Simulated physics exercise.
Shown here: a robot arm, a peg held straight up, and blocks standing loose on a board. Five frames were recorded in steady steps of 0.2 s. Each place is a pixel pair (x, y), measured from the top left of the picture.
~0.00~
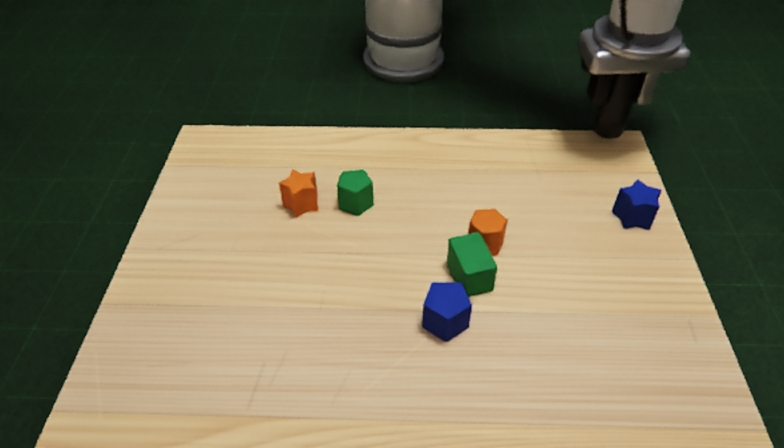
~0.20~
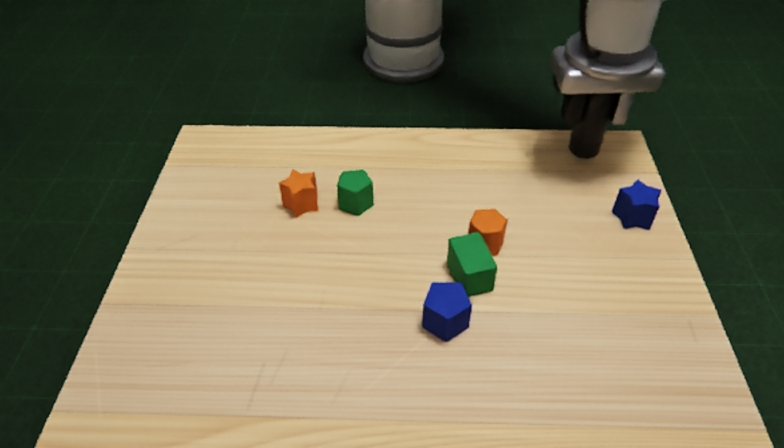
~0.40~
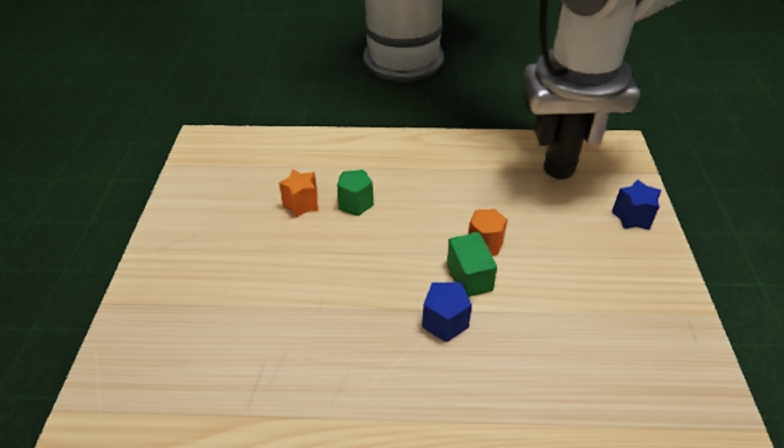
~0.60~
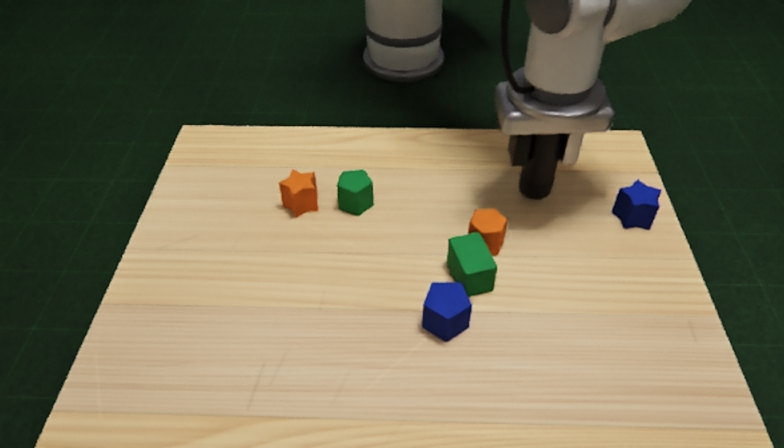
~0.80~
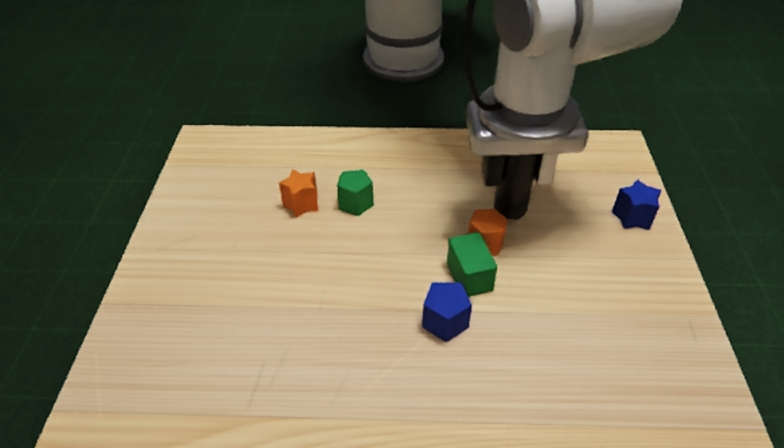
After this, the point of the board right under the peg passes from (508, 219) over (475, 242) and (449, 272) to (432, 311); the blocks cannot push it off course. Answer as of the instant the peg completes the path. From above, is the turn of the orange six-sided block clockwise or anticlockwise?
It rotates clockwise.
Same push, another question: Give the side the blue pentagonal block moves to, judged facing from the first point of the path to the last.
Sideways, to the left.
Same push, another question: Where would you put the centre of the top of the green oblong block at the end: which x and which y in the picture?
It sits at (420, 326).
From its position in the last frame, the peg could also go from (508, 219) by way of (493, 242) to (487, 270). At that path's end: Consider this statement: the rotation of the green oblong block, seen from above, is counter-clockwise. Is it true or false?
This is true.
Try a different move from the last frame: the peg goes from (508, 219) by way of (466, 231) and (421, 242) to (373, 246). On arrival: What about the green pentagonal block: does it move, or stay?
That block stays.
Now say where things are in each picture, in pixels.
The first frame shows peg tip at (608, 131); block tops, blue pentagonal block at (447, 298); green oblong block at (473, 252); orange six-sided block at (489, 220).
The second frame shows peg at (583, 150); blocks unchanged.
The third frame shows peg at (559, 170); blocks unchanged.
The fourth frame shows peg at (534, 190); blocks unchanged.
The fifth frame shows peg at (510, 209); blue pentagonal block at (447, 298); green oblong block at (473, 252); orange six-sided block at (489, 220).
On the path given first. One third of the way, peg at (476, 232); green oblong block at (457, 269), turned 50° anticlockwise; orange six-sided block at (459, 240).
Two thirds of the way, peg at (450, 262); blue pentagonal block at (449, 321), turned 20° anticlockwise; green oblong block at (434, 291), turned 95° anticlockwise; orange six-sided block at (420, 262).
At the end, peg at (433, 301); blue pentagonal block at (447, 356), turned 25° anticlockwise; green oblong block at (420, 326), turned 100° anticlockwise; orange six-sided block at (399, 274), turned 50° clockwise.
